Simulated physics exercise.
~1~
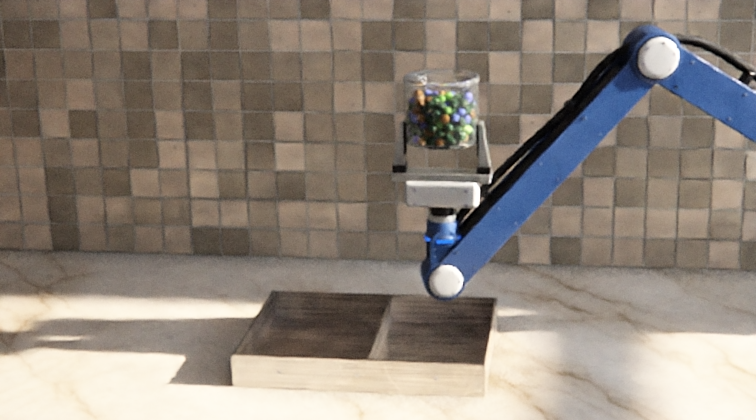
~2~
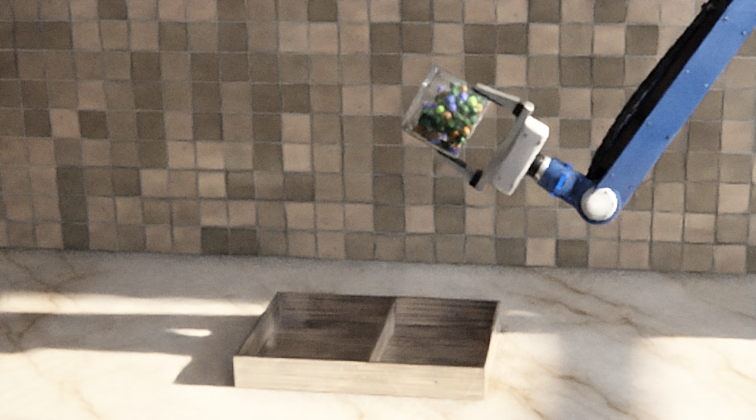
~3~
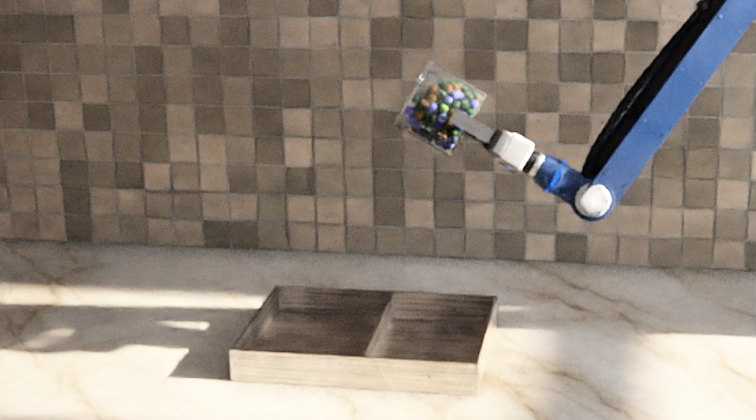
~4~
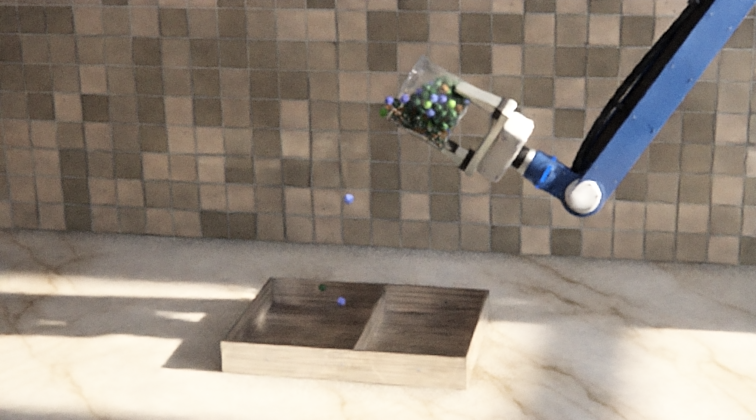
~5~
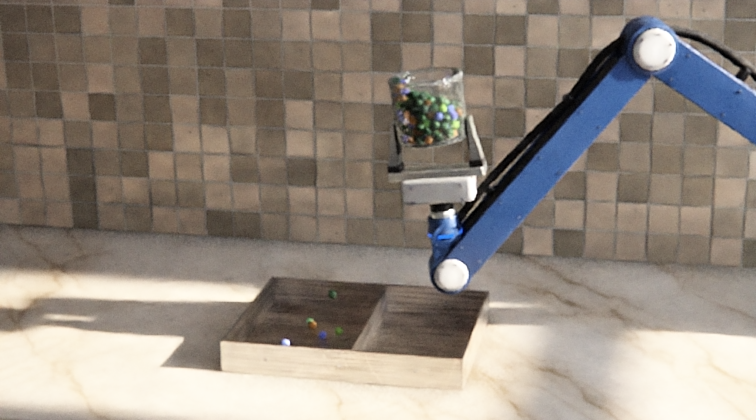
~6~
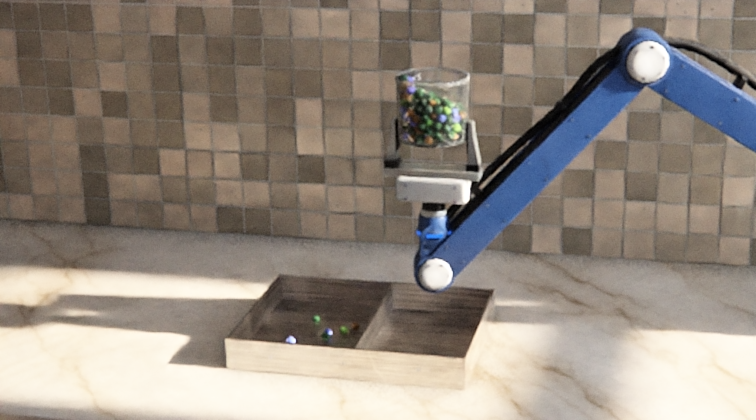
A blue robotic arm tips and twists a clear tumbler of colourful beads, spilling a few into a divided tray before righting it.
